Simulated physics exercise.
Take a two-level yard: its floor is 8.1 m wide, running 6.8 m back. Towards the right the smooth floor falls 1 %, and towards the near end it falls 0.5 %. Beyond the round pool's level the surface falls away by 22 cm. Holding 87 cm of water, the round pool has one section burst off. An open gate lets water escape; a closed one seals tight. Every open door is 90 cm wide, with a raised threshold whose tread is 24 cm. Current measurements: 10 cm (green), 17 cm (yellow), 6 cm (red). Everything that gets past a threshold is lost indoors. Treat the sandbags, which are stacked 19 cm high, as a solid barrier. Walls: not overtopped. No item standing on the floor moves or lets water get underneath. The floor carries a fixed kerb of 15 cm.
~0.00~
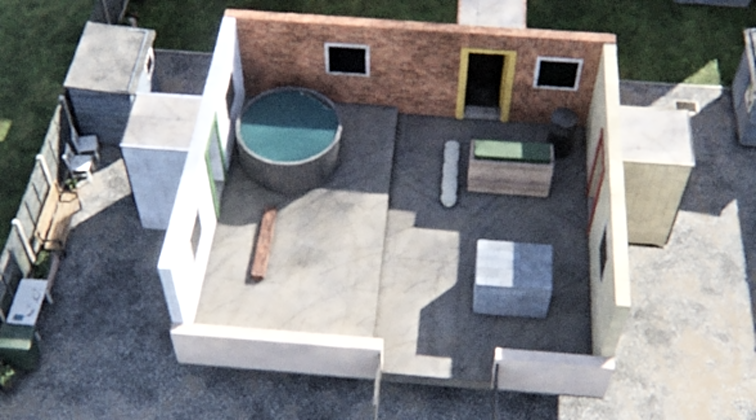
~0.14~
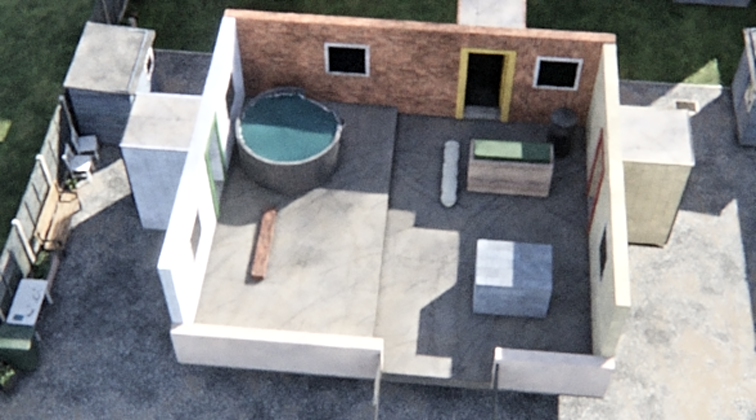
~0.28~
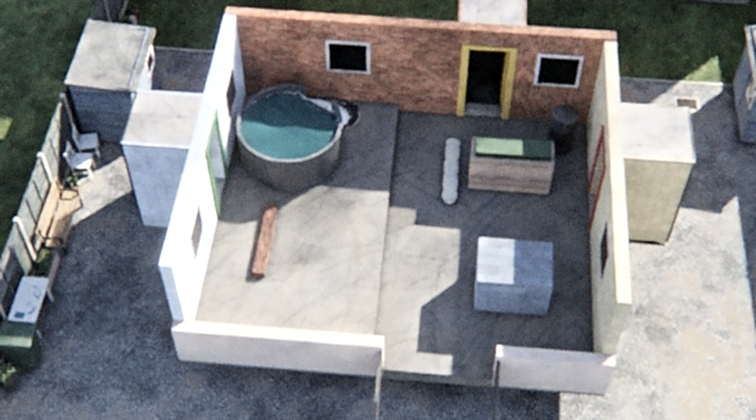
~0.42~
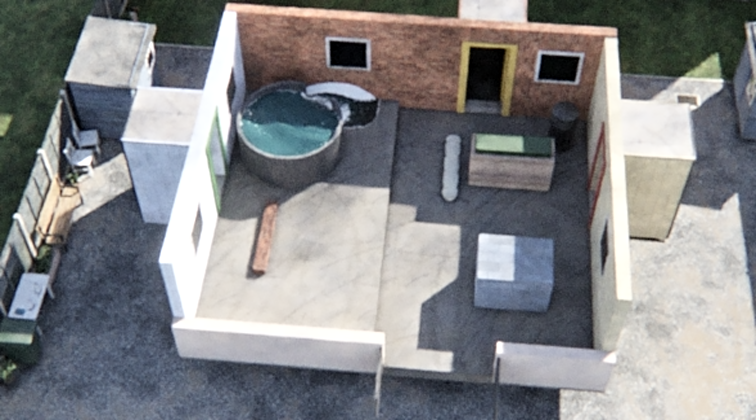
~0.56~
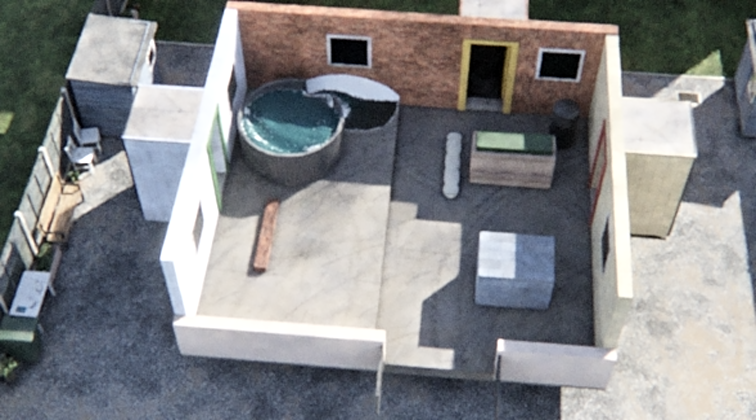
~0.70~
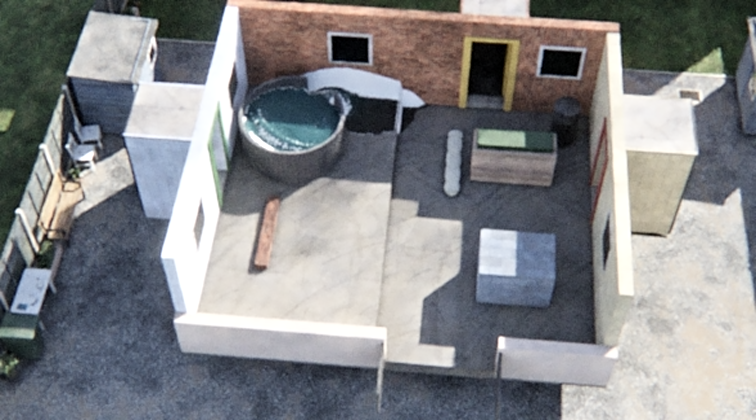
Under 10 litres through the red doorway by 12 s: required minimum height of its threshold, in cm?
Roughly 10.5 cm.
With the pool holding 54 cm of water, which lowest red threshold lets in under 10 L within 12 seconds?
Then a height close to 5.5 cm.
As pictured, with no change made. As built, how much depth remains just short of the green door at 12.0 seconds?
About 2.0 centimetres.
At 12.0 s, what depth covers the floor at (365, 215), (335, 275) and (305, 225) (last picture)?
The three readings, in order, are 0, 1 and 0 cm.
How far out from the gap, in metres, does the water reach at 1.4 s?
Front distance: Approx. 5.2 m.
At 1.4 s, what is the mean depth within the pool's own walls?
Mean depth: Approx. 62 cm.
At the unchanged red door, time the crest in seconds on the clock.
That happens close to 3.4 s on the clock.
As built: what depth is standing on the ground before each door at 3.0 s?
Depths, in cm - green: 5, yellow: 6, red: 10.
After 1.4 s water covers 15 % of the floor, deepest (62 cm) near (331, 94); it has not reached the red door.
After 3.0 s water covers 40 % of the floor, deepest (42 cm) near (331, 94); 10 cm at the red door, 1 litre in over its 6 cm threshold.
After 12.0 s water covers 75 % of the floor, deepest (14 cm) near (588, 368); 7 cm at the red door, 55 litres in over its 6 cm threshold.
At the red door as built, the water arrived by 2.3 s and peaked near 13 cm at 3.4 s.
Run again over the same 12 s with other heights there, 14 litres in over 9.5 cm, 5 litres over 12.5 cm. The limit of 10 litres is kept from about 10.5 cm up.
